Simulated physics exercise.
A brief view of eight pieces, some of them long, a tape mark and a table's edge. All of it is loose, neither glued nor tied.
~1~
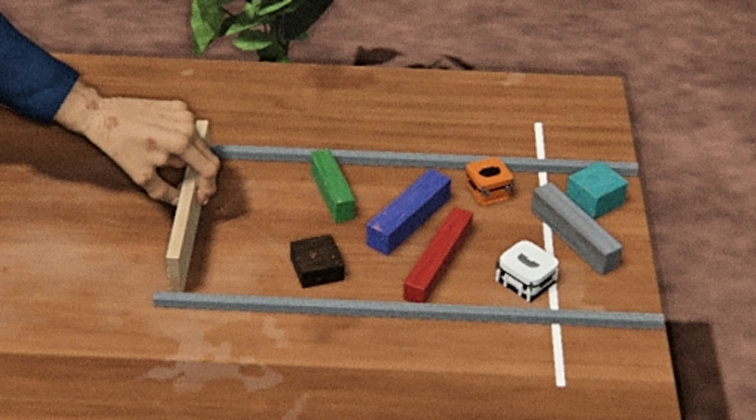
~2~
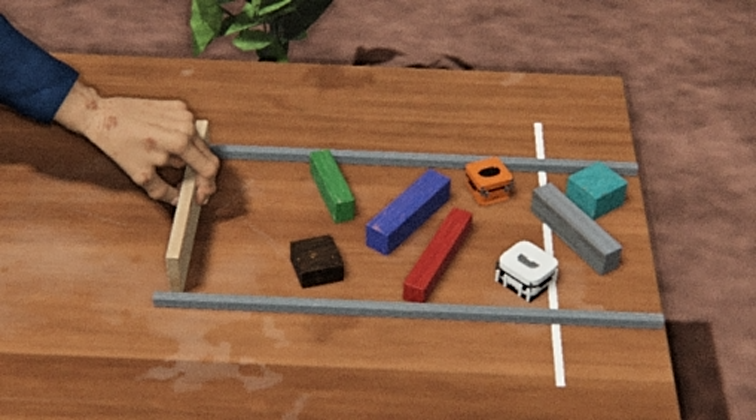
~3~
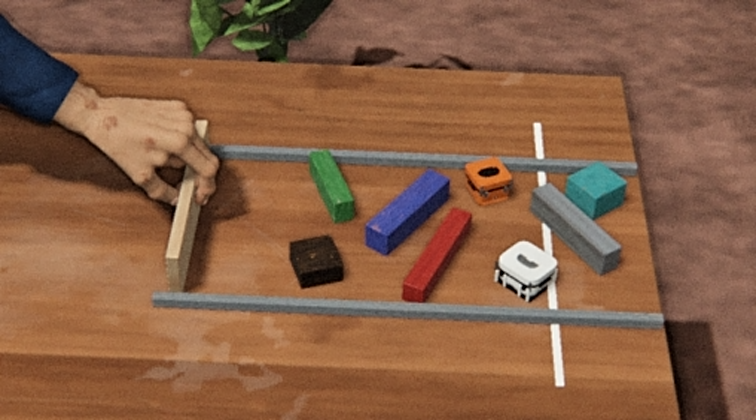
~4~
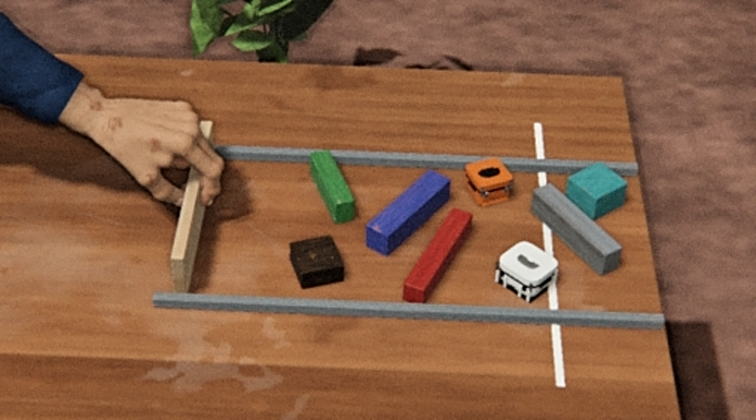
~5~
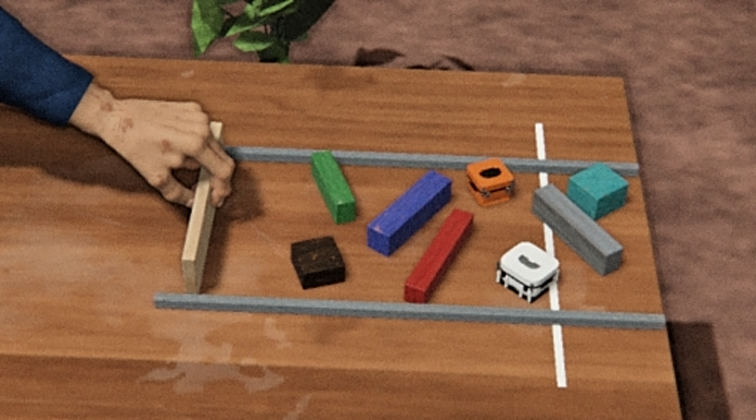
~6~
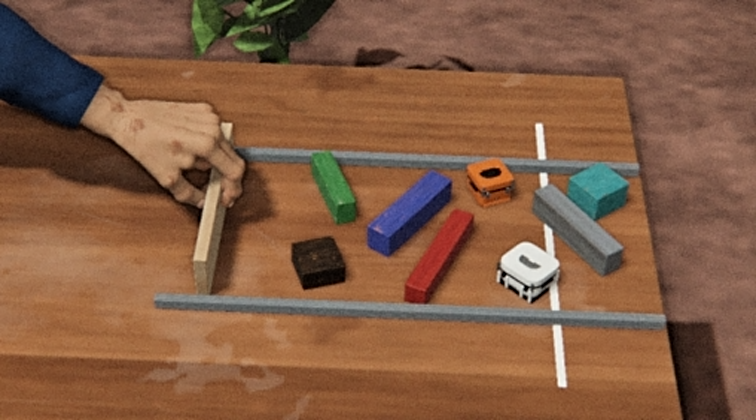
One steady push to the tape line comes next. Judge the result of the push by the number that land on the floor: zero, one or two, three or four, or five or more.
The number that land on the floor is zero.
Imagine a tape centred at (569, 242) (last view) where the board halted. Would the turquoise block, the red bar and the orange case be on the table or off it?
The turquoise block is gone. The red bar is still there. The orange case is still there.
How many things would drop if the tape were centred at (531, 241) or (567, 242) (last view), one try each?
Per try: 0; 3.
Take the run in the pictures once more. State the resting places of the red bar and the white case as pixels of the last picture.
Final centres, first then second: (611, 267), (656, 286).
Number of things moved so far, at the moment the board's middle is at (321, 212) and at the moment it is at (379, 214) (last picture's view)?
First 2, after that 4.
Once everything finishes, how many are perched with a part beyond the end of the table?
The total comes out at 3.
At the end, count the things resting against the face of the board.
2.
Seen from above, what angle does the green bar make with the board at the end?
Some 0 degrees.
Soon after, none off yet; turquoise block at rest near (597, 192); grey stick at rest near (577, 229); white case at rest near (529, 273).
Then, none off yet; turquoise block at rest near (597, 192); grey stick moved a little near (590, 228); white case moved about its own width near (604, 279).
At rest, the number that fall off is zero.
